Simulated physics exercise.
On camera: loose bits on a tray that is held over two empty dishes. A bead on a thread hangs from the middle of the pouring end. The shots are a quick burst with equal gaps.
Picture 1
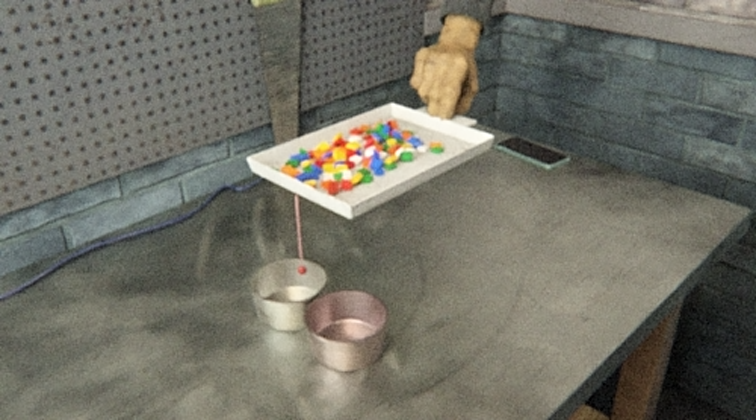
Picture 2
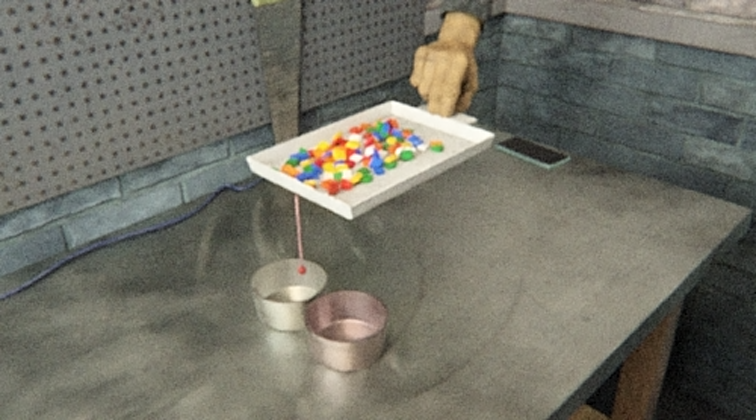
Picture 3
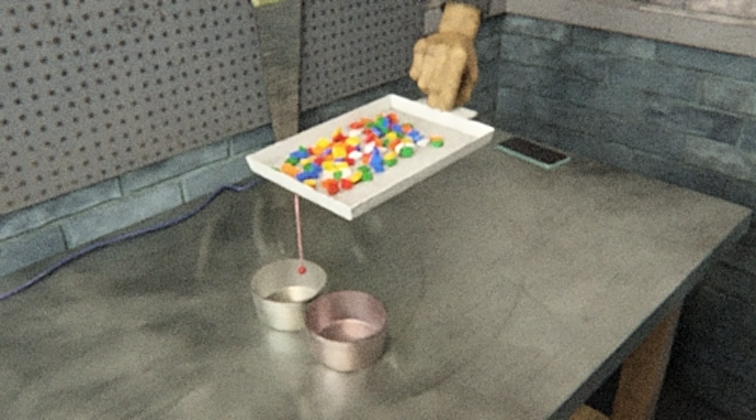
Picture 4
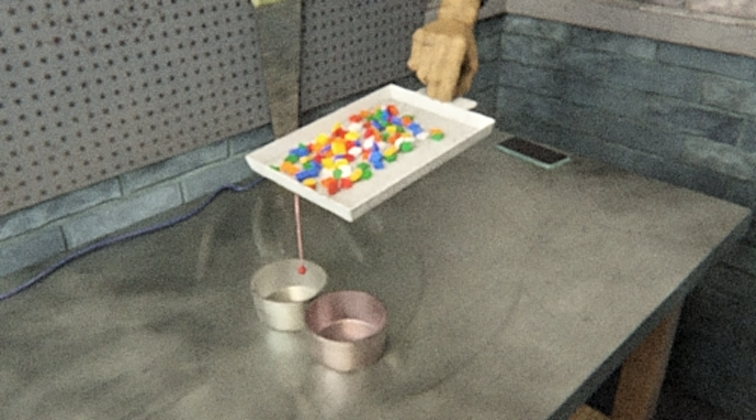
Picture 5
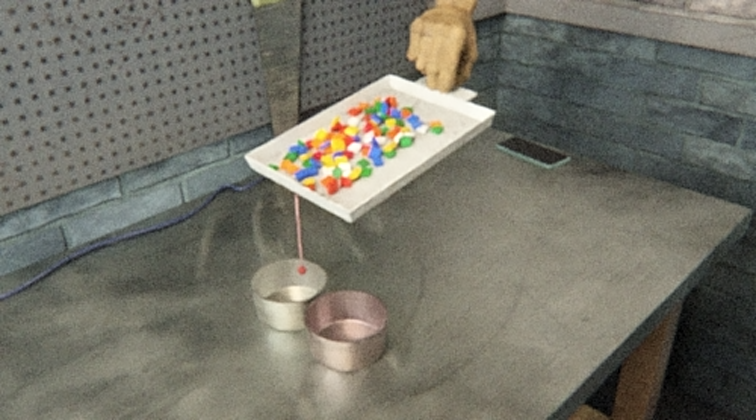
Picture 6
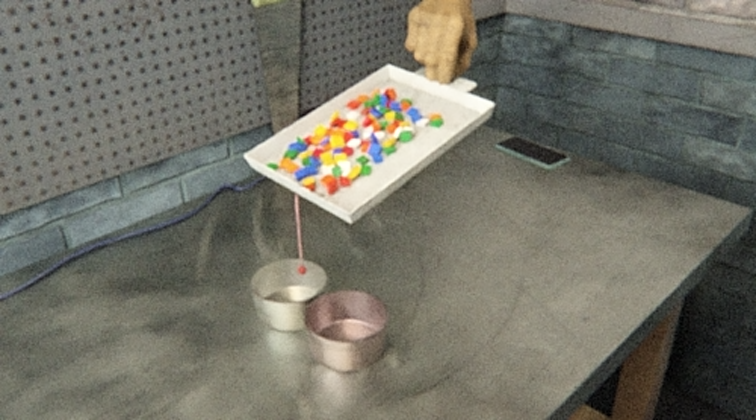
A tan, wooden-looking hand grips the far edge of a white tray above a grey metal worktop, seen from above at an angle, with pegboard and grey-blue brick behind. Multicoloured bits lie on the tray, a red bead hangs on a thread below its near end, and a silvery dish and a pinkish one sit beneath, left and right. The hand steadily raises the far end, slanting the tray gently toward its near end, while the bits stay bunched and the camera keeps still.
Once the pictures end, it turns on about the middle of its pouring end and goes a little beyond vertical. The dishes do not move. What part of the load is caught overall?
Together they catch over half.
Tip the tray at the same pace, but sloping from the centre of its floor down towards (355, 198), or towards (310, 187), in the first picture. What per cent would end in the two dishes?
Roughly 90 per cent, and 50 per cent.
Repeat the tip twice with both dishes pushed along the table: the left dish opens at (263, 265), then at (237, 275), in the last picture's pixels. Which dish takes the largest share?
At the first place the dish on the right, at the second right.
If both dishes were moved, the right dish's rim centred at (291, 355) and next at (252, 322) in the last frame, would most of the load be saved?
First less than half, then under half.
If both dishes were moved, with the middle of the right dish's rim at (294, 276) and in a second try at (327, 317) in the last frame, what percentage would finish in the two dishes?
First some 10, then 80 per cent.
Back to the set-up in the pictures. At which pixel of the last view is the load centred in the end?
Around (318, 341).
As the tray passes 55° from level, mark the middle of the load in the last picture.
Near (323, 158).
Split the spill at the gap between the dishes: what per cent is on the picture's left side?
About 100 per cent.
Shortly afterwards, tray tipped steeply; the whole lot on the tray.
Next, tray tipped right over; the bulk on the tray; a little in the right dish; only a few in the left dish; a little outside both; only a few in the air.
Some moments later, tray tipped past a quarter turn; near half in the right dish; a little in the left dish; near a third outside both.
In the end, tray tipped past a quarter turn; near half in the right dish; a little in the left dish; near a third outside both.
